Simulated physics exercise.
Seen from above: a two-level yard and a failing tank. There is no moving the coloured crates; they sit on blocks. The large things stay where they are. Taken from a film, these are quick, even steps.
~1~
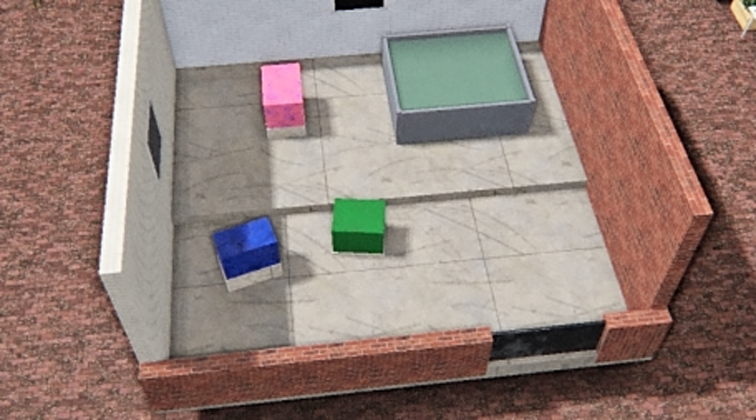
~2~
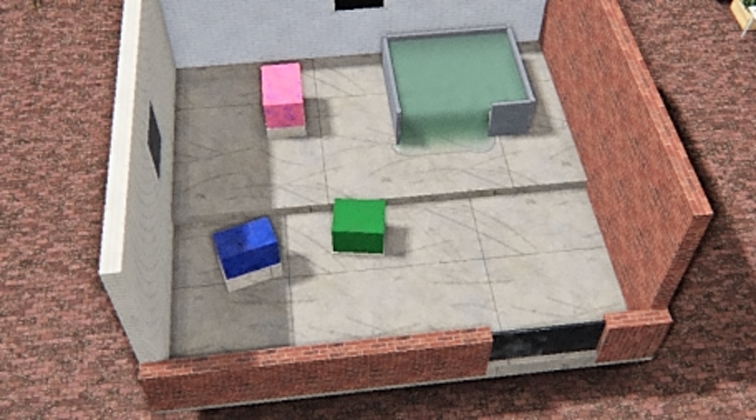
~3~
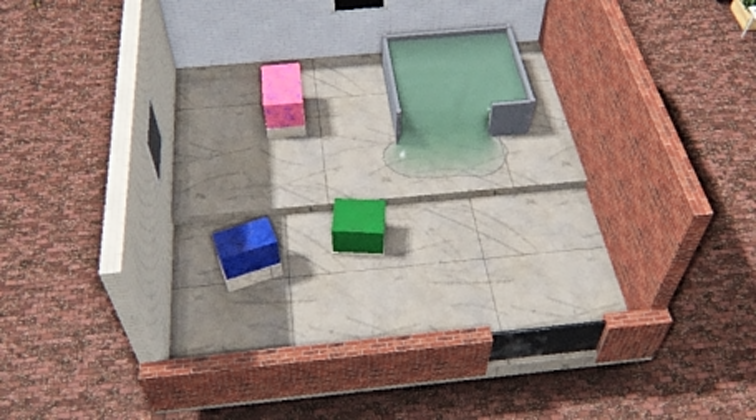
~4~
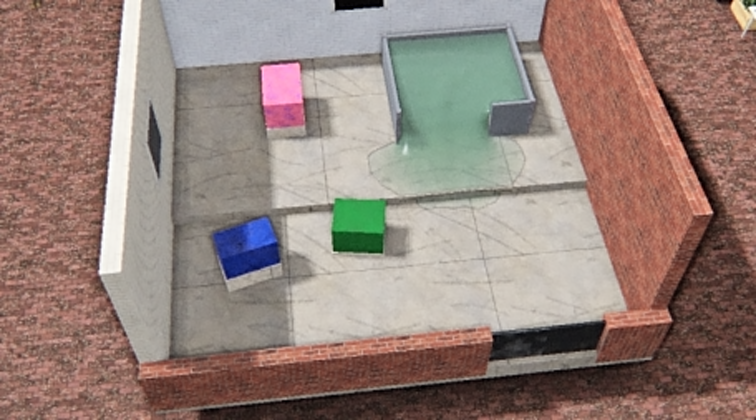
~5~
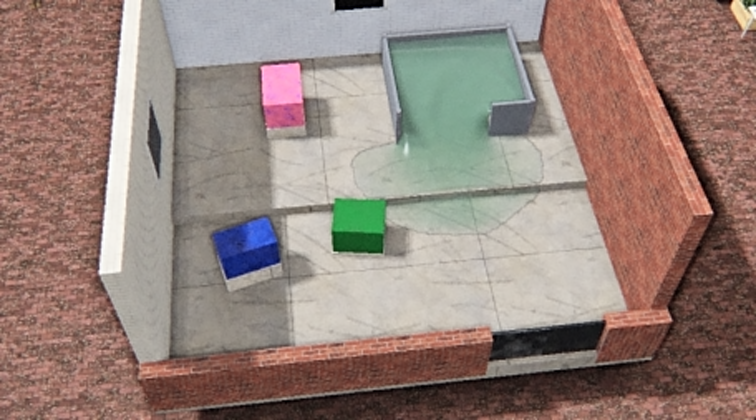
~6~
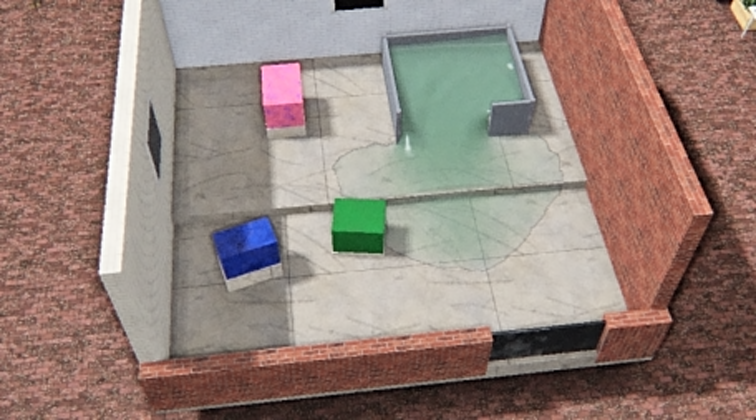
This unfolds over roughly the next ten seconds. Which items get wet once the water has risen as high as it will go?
The blue crate remains dry, the pink crate remains dry, the green crate ends up wet.
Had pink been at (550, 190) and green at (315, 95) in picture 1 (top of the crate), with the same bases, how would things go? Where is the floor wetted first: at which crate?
That's the crate marked pink.
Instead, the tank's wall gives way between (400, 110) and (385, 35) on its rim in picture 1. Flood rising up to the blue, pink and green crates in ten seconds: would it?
Result - blue one is hit by the flood; pink one is hit by the flood; green one is hit by the flood.
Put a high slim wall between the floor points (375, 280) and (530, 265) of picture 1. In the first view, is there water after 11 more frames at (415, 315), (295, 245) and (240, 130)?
The first point comes out unwetted, the next inundated, the last unwetted.
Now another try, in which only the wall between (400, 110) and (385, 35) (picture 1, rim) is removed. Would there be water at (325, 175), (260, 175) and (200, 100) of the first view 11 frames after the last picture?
In that order: Wet, under water, covered.
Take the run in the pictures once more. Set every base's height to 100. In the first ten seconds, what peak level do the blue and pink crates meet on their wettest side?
About 60 percent and about 0 percent.
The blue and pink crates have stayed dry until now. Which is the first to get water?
Answer: That's the blue crate.
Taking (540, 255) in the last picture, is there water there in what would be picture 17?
Result for the point: Waterlogged.
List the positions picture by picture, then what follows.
The first frame shows the open tank at (456, 71) is whole and still.
In the second frame, water pours out at (444, 130) and has run to (398, 148).
In the third frame, the front is at (390, 160), out from the gap at (444, 131).
In the fourth frame, the front is at (502, 187), out from the gap at (444, 131).
In the fifth frame, water pours out at (444, 131) and has run to (487, 228).
In the sixth frame, the front is at (488, 263), out from the gap at (444, 131).
A moment on, water covers 35 % of the floor; the blue crate not reached, the pink crate not reached, the green crate water round its plinth.
Next, water covers 45 % of the floor; the blue crate water round its plinth, the pink crate not reached, the green crate water round its plinth.
Then, water covers 55 % of the floor; the blue crate water round its plinth, the pink crate not reached, the green crate water round its plinth.
Later, water covers 60 % of the floor; the blue crate water round its plinth, the pink crate not reached, the green crate water round its plinth.
In the end, water covers 60 % of the floor; the blue crate stayed above the water, the pink crate stayed above the water, the green crate was topped.
